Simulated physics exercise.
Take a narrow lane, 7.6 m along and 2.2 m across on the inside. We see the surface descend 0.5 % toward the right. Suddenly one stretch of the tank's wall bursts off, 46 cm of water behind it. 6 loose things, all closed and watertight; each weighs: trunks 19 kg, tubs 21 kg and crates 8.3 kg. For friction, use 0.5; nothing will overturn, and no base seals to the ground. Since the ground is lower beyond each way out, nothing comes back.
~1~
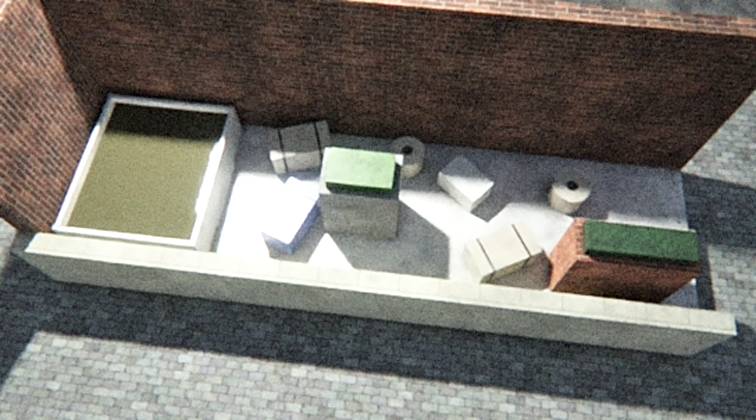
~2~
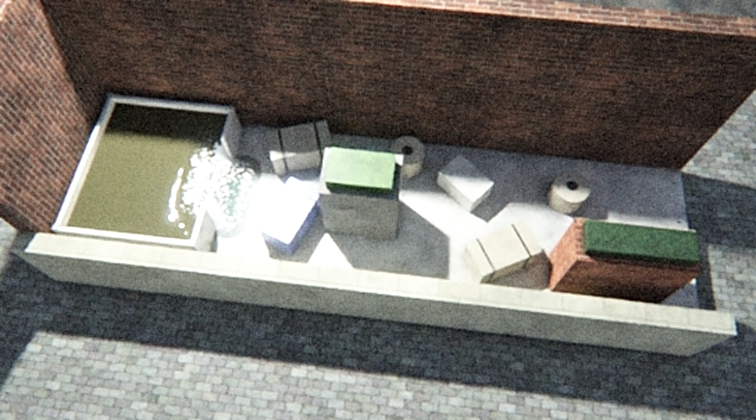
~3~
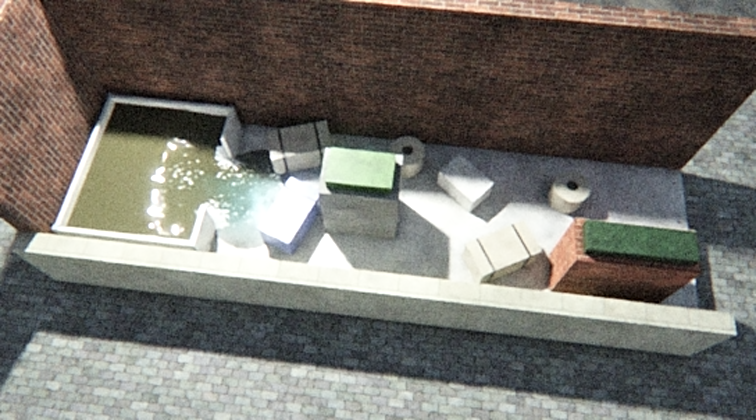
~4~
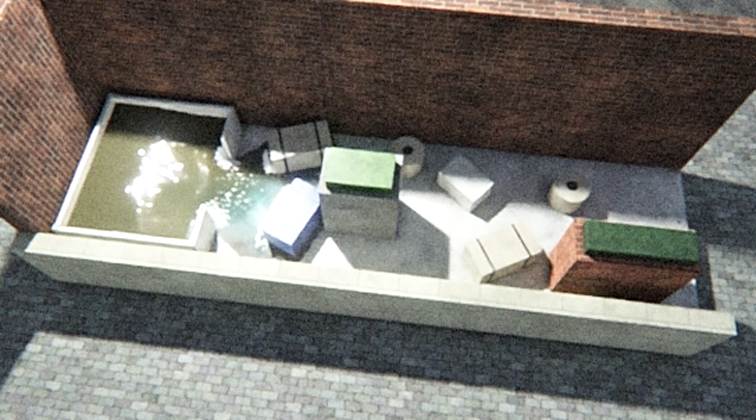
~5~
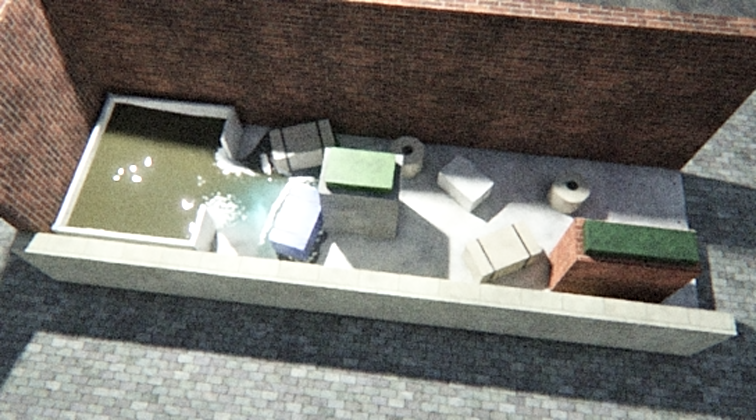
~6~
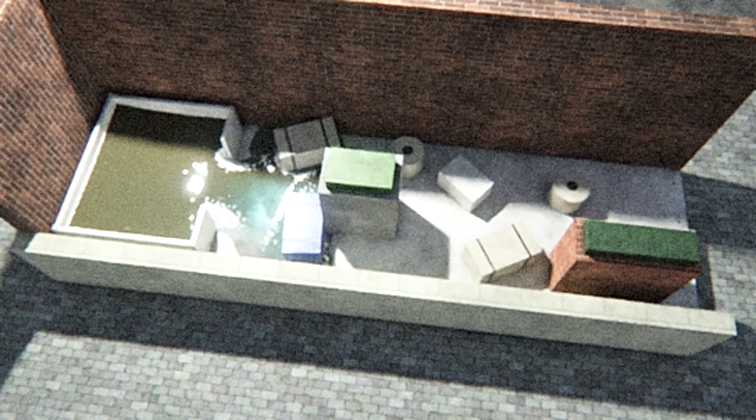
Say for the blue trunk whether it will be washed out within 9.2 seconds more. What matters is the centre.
It has not departed by then.
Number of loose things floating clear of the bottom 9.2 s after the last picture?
3.
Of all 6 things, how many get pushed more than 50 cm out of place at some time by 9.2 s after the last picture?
That comes to 5.
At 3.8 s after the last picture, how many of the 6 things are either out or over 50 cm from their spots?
The count is 4.
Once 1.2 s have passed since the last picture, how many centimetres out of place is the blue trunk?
120 cm or so by then.
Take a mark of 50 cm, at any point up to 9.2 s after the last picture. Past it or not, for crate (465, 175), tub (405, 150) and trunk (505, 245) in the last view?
In sequence: Exceeds it / exceeds it / exceeds it.
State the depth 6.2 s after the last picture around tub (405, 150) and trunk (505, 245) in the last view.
Around 9 cm and 8 cm.
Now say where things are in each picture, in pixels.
The first picture shows the blue trunk at (290, 209), on the bottom; water covers 2.9 m2; 0 of 6 have shifted.
The second picture shows the blue trunk at (290, 209), on the bottom; 3.4 m2 under water; 0 of 6 have shifted.
The third picture shows the blue trunk at (290, 209) rests on the ground; water covers 3.9 m2; 0 of 6 have shifted.
The fourth picture shows the blue trunk at (294, 211) rests on the ground, 5 cm from its start; water covers 4.2 m2; 1 of 6 have shifted.
The fifth picture shows the blue trunk at (298, 216), on the bottom, 15 cm from its start; water covers 4.6 m2; 1 of 6 have shifted.
The sixth picture shows the blue trunk at (303, 222), on the bottom, 26 cm from its start; 5.2 m2 under water; 2 of 6 have shifted.
Then, 1.2 s after the last picture the blue trunk is near (376, 247), 1.2 m from its start, aground; 0 of 6 are out; 1 afloat.
Then, 3.8 s after the last picture the blue trunk is near (485, 265), 2.4 m from its start, afloat; 0 of 6 are out; 4 afloat.
Then, 6.2 s after the last picture the blue trunk is near (474, 247), 2.3 m from its start, afloat; 0 of 6 are out; 3 afloat.
Then, 9.2 s after the last picture the blue trunk is near (502, 263), 2.6 m from its start, afloat; 0 of 6 are out; 3 afloat.
